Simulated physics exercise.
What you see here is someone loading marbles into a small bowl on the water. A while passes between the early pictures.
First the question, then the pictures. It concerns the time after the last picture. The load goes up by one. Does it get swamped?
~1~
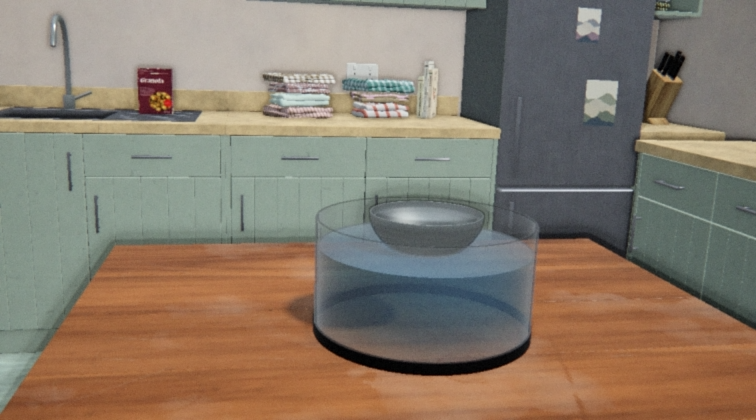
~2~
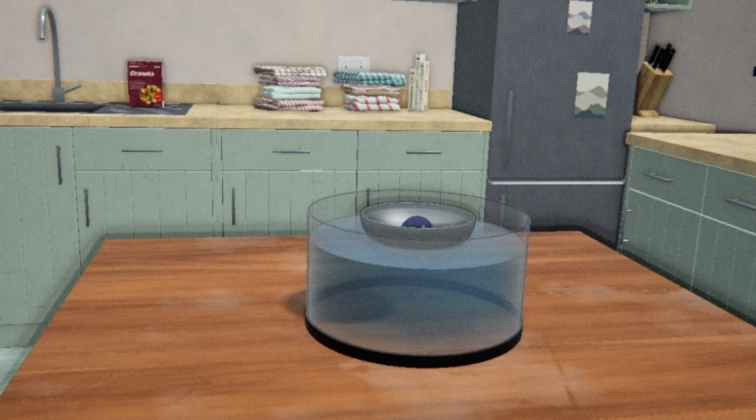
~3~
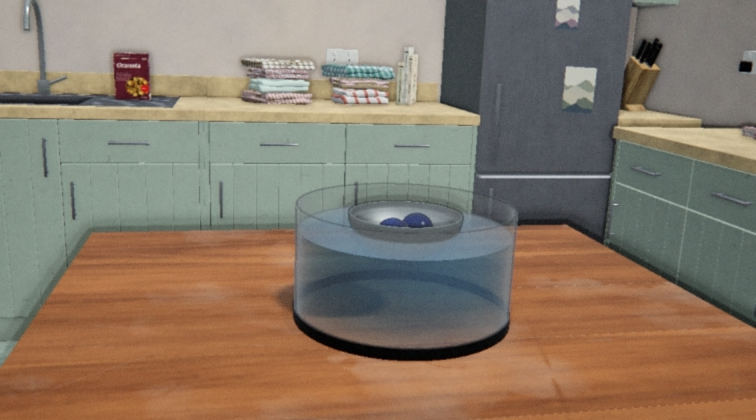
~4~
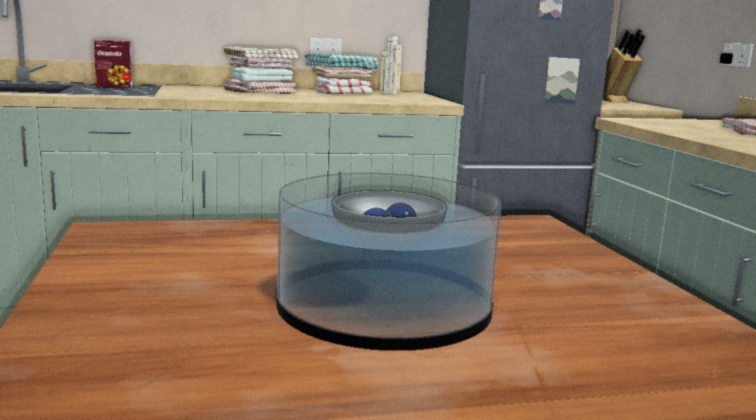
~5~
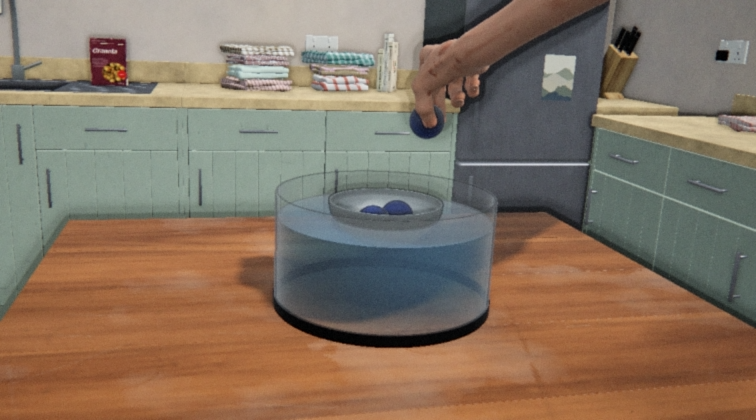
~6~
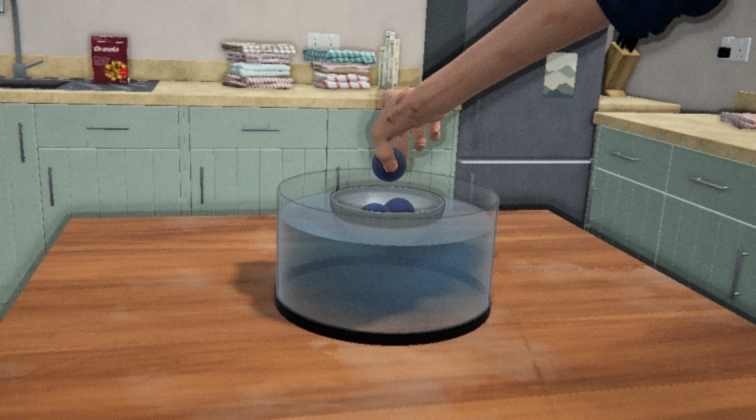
No.
A moment on, the glass marble is in and the small bowl dips.
Further on, it steadies; about a fifth of its side above the surface.
When it is over, the small bowl floats; about a fifth of its side above the surface.
